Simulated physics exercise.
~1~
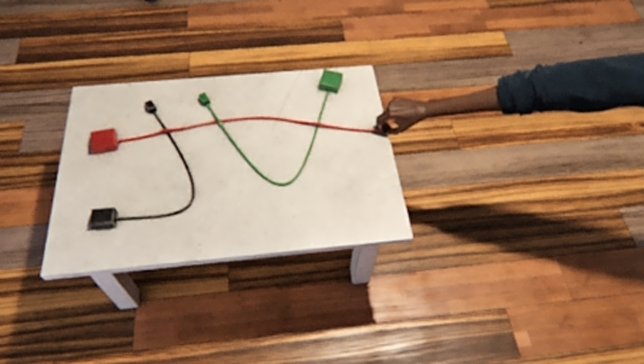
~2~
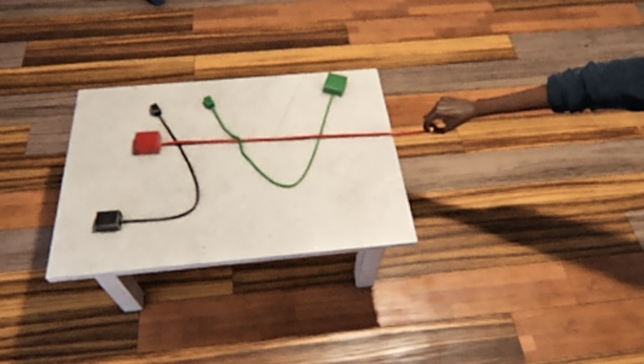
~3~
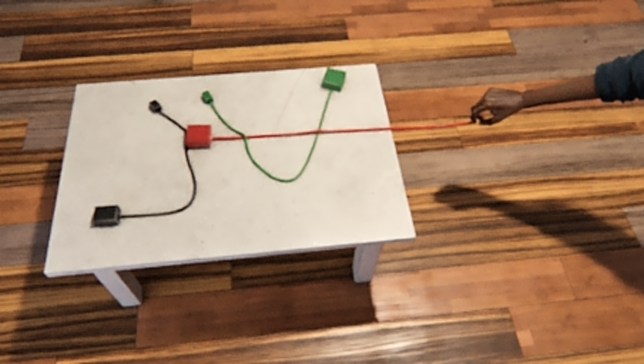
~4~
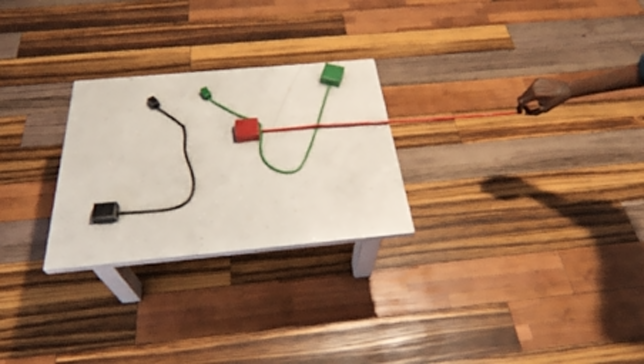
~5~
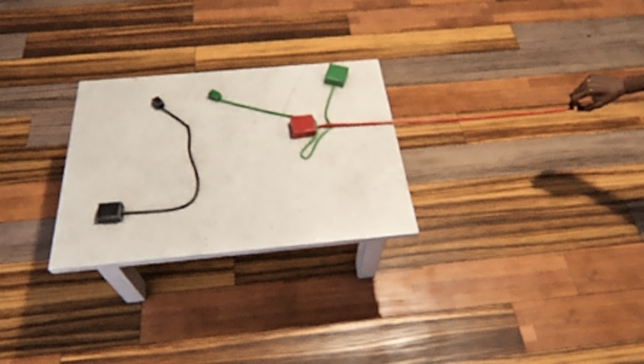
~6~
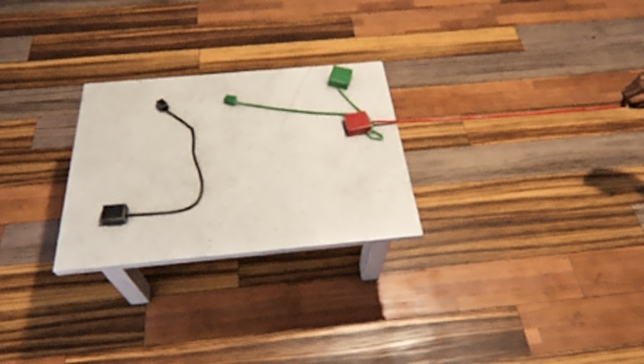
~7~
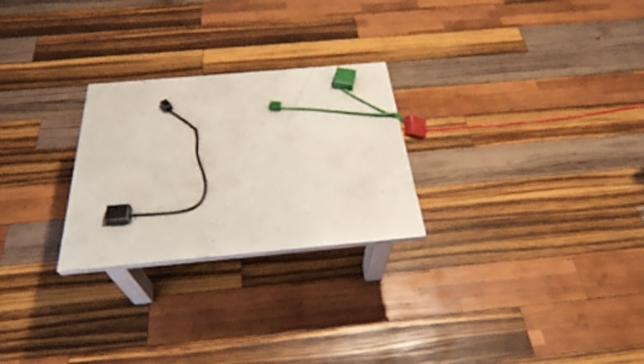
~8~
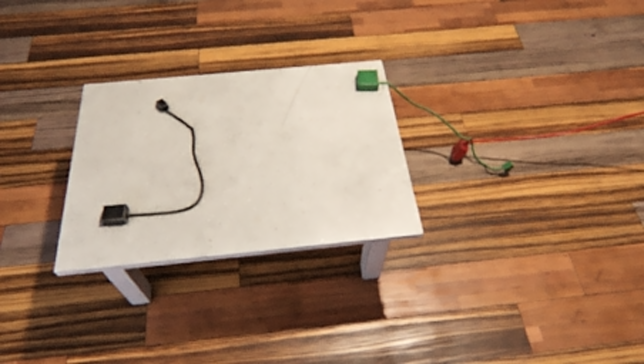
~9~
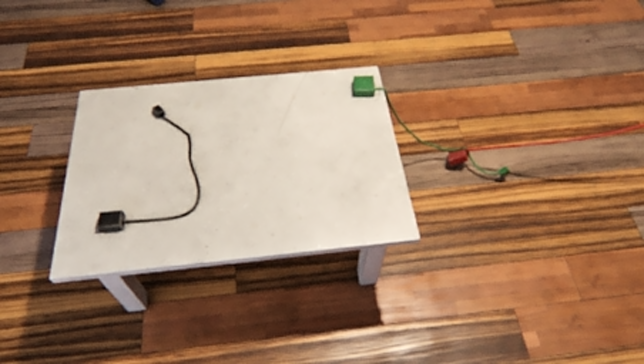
The red lead, pulled right by a hand, drags its charger and the green plug off the table.
